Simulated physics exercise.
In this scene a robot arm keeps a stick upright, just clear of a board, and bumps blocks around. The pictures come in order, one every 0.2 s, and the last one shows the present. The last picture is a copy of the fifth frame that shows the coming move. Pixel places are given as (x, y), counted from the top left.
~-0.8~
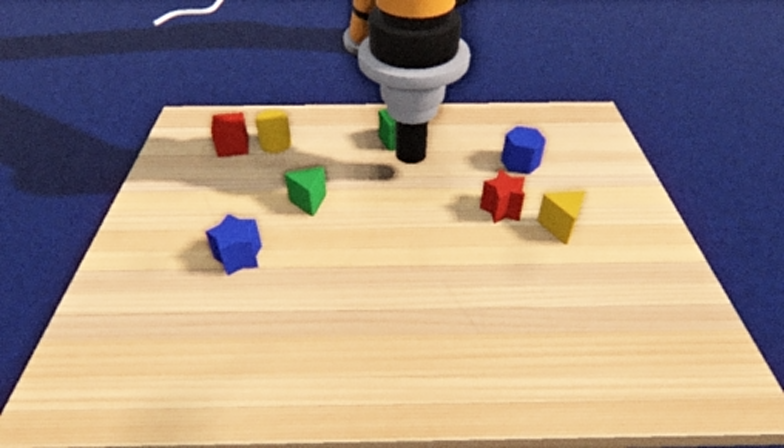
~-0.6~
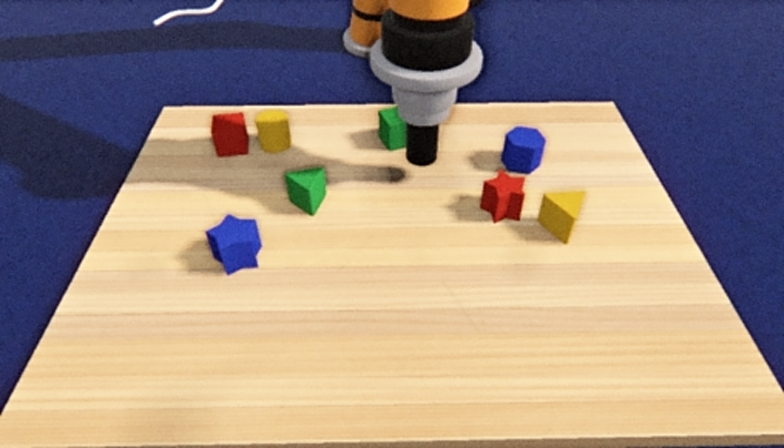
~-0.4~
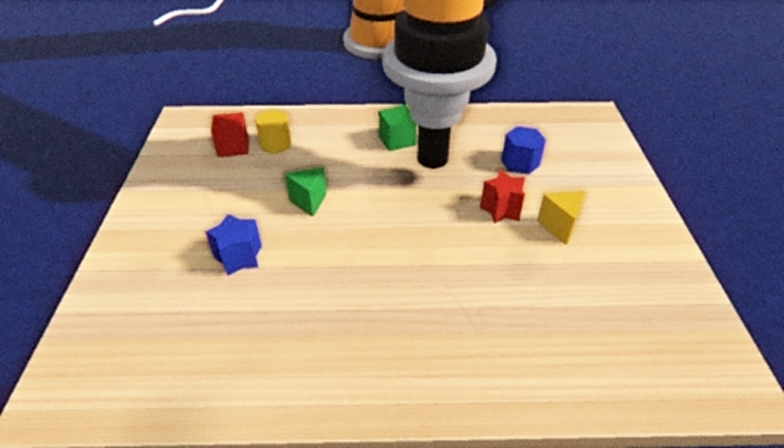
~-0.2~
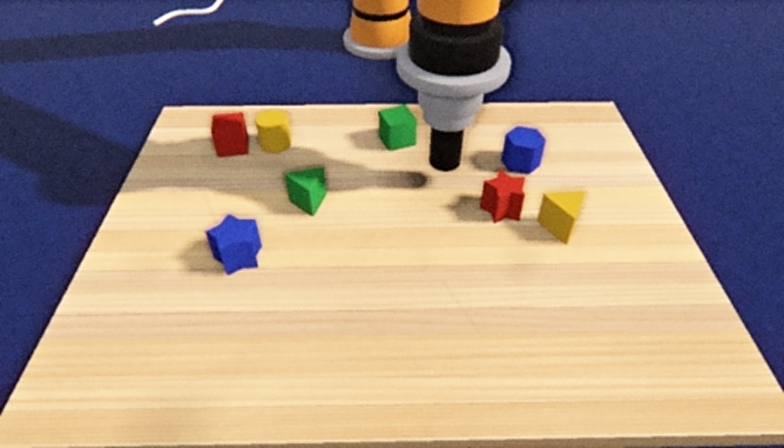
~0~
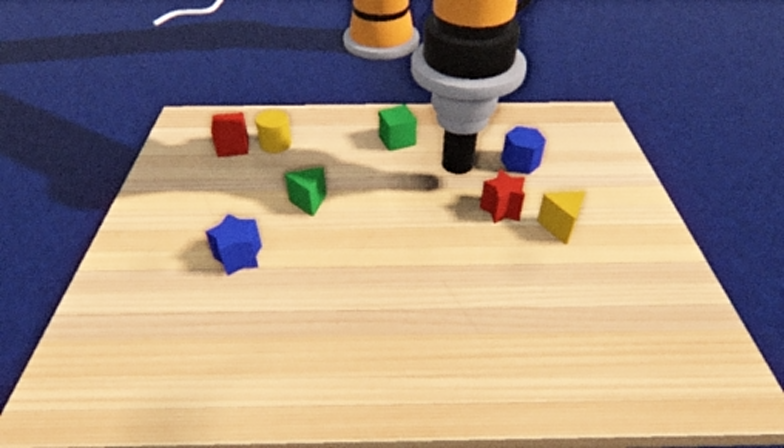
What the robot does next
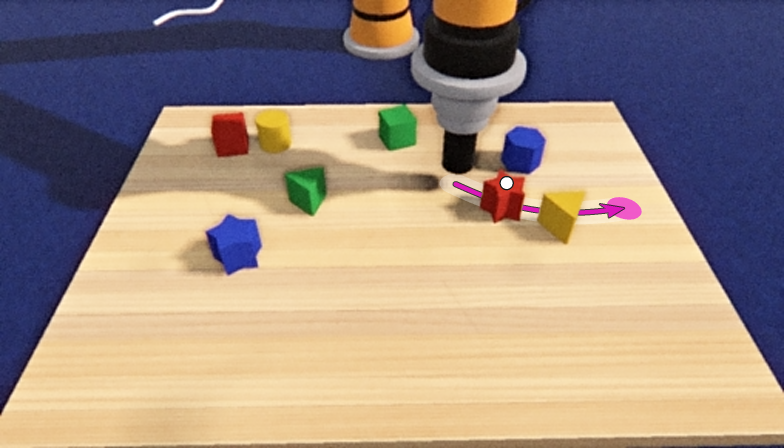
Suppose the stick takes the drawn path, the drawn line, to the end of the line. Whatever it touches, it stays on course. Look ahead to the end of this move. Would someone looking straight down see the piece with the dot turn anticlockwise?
No - that is not the case.
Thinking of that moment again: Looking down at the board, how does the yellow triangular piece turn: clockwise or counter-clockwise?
Counter-clockwise, from overhead.
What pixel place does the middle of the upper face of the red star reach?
The top centre is at (554, 205).
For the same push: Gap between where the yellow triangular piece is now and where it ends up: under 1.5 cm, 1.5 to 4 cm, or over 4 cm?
The distance will be 1.5 to 4 cm.
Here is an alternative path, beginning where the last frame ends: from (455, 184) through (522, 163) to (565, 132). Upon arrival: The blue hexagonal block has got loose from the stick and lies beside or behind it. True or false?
Verdict: False.
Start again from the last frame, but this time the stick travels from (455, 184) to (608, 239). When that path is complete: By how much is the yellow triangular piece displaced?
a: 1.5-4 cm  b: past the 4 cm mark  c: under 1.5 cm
b: Past the 4 cm mark.
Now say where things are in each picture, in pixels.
Stick's lower end at (411, 155); red star at (507, 183); blue hexagonal block at (526, 136); yellow triangular piece at (568, 200), in the first frame.
Stick at (421, 157); blocks still, in the second frame.
Stick at (433, 160); blocks still, in the third frame.
Stick at (445, 162); blocks still, in the fourth frame.
Stick at (457, 165); red star at (507, 183); blue hexagonal block at (526, 136); yellow triangular piece at (568, 200), in the fifth frame.
Drawn move, from (455, 184) via (507, 204) and (567, 213), ending at (624, 208); the dot is on the red star.
The first path, step by step. One third of the way, stick at (512, 185); red star at (534, 195), turned 15° clockwise; yellow triangular piece at (575, 203).
Two thirds of the way, stick at (573, 194); red star at (554, 205), turned 70° clockwise; yellow triangular piece at (592, 215), turned 55° anticlockwise.
At the end, stick at (632, 189); red star at (554, 205), turned 70° clockwise; blue hexagonal block still; yellow triangular piece at (592, 215), turned 55° anticlockwise.
